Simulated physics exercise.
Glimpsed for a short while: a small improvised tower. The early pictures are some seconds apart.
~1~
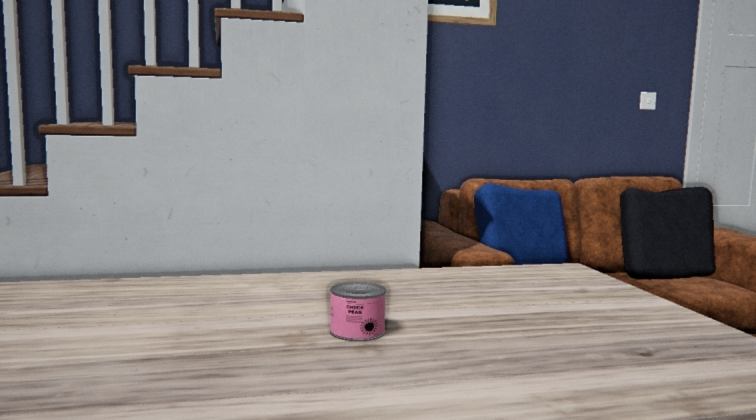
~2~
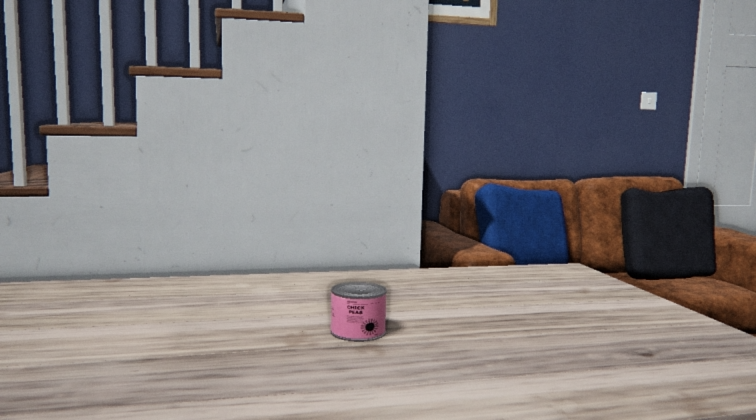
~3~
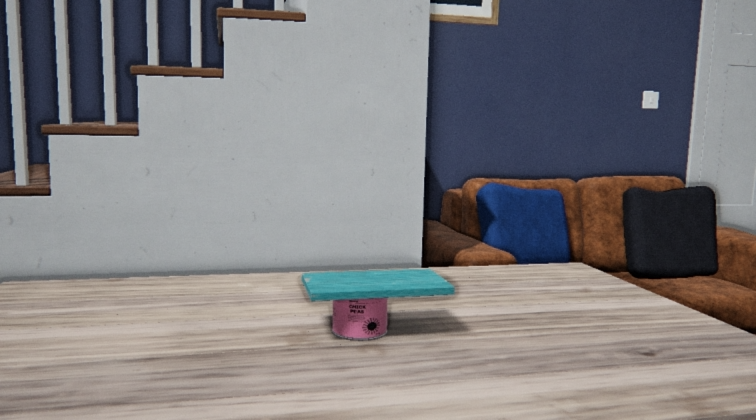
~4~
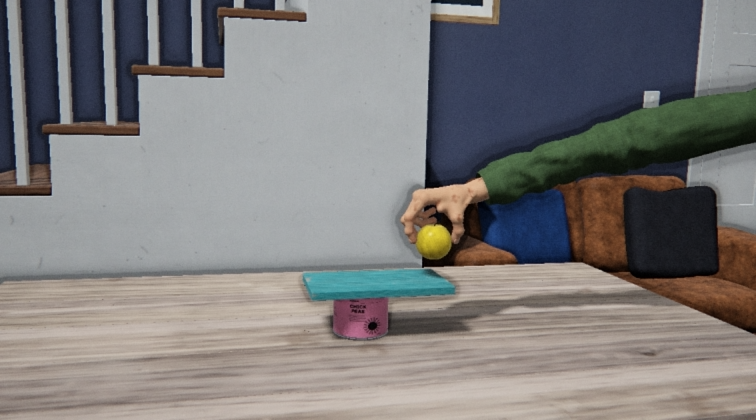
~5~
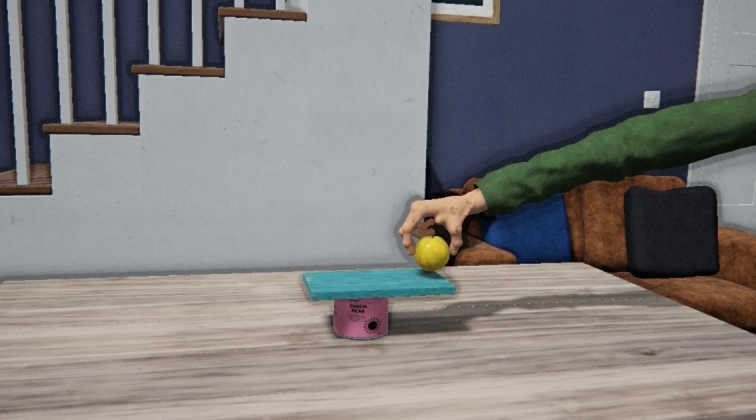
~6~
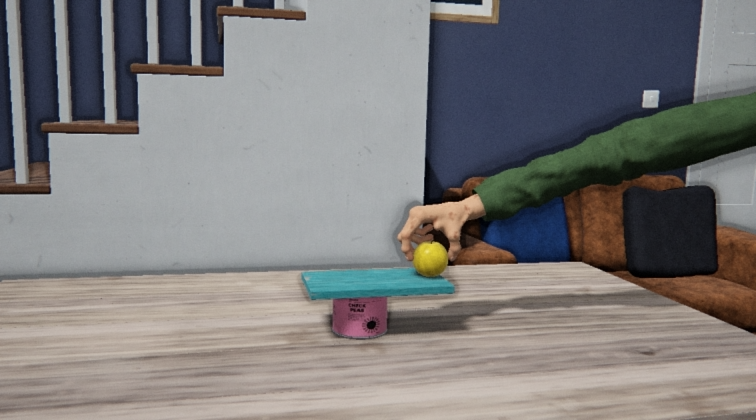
A hand lowers a yellow apple onto the right end of a teal board on a pink tub.
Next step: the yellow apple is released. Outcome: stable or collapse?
Collapse.
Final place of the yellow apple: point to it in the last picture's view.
I'd say around (492, 306) in the last view.
Then, 0.40 s later than the last frame, yellow apple now fallen; turquoise board tilted by 45°.
Then, 0.50 s later than the last frame, turquoise board tilted by 33°.
Then, 0.70 s later than the last frame, turquoise board now fallen; pink tub moved a little.
When it is over, fallen, turquoise board and yellow apple; pink tub as before. End places, in pixels of the last picture, yellow apple near (492, 306). The stack comes apart.
